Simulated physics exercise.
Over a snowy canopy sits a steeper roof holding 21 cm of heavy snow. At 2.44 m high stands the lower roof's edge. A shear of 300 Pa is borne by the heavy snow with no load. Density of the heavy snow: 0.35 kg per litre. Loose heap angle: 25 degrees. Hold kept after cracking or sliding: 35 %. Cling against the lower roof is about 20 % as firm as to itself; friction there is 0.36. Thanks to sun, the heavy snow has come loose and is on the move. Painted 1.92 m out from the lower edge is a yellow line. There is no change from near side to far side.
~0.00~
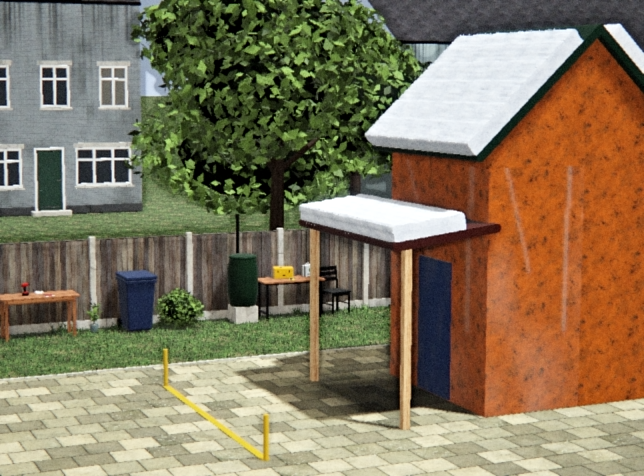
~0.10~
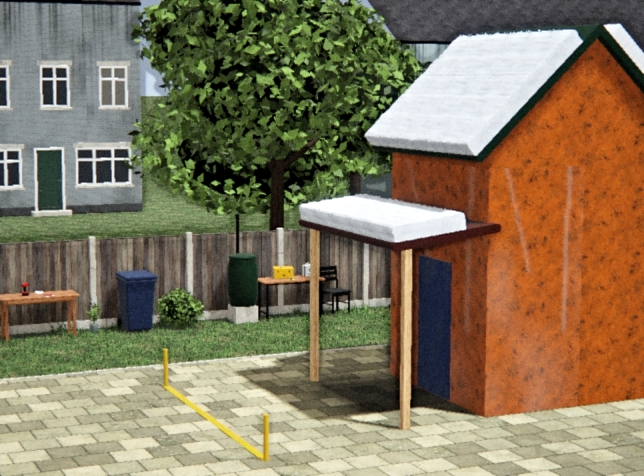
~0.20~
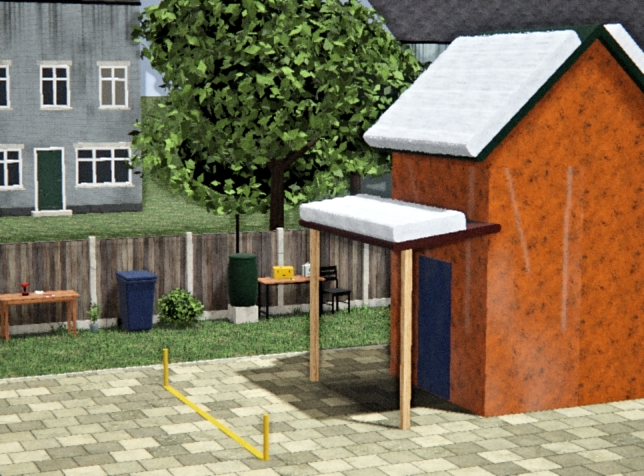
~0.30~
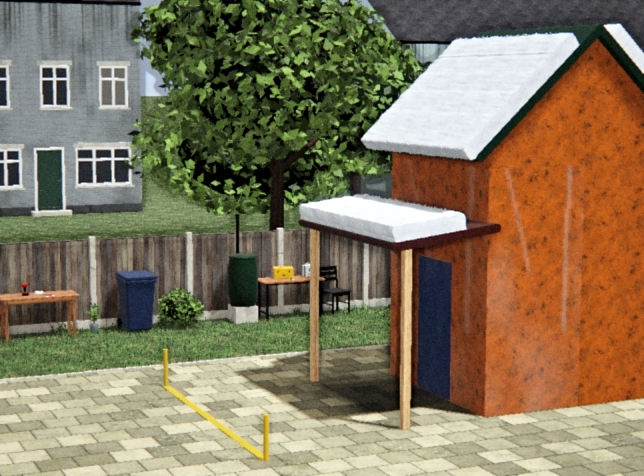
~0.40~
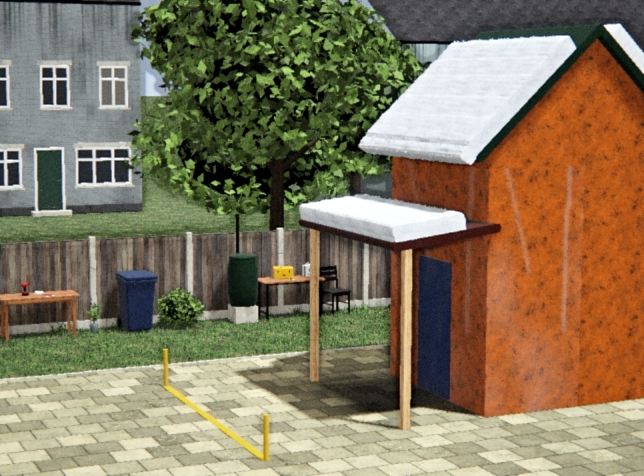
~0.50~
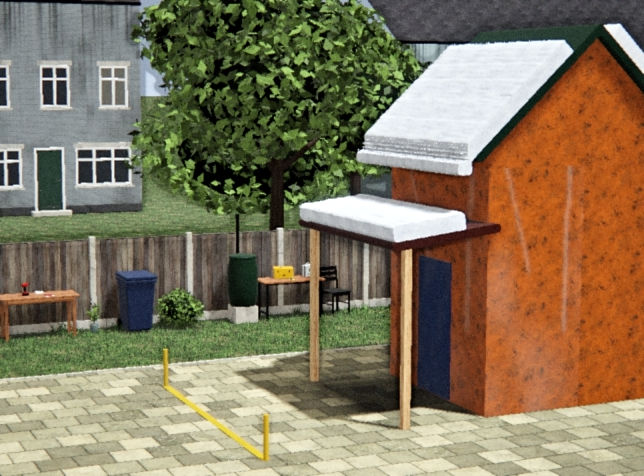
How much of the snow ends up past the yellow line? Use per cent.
About 10 %.
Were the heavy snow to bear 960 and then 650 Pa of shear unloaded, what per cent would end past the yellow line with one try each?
In order: Around 0 % and around 0 %.
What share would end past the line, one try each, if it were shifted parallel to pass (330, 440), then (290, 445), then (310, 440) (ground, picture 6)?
First try around 35 per cent, second around 20 per cent, third around 25 per cent.
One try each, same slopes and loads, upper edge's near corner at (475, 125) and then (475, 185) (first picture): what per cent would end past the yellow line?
In turn about 20 %, 0 %.
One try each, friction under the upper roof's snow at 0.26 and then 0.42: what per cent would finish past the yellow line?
First try 30 per cent, second try 25 per cent.
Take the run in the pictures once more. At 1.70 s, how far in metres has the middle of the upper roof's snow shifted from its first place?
I'd reckon close to 2.0 m.
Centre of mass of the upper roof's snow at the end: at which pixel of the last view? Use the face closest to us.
(357, 338) or thereabouts.
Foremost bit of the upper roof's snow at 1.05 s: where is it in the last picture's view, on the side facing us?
About (426, 216).
By 1.05 s, none is below the lower edge and 0 % is past the line.
By 1.70 s, none is below the lower edge and 0 % is past the line.
By 2.35 s, 49 % is below the lower edge and 0 % is past the line.
By 3.00 s, 56 % is below the lower edge and 10 % is past the line.
By 3.50 s, at the end, 56 % is below the lower edge and 10 % is past the line.
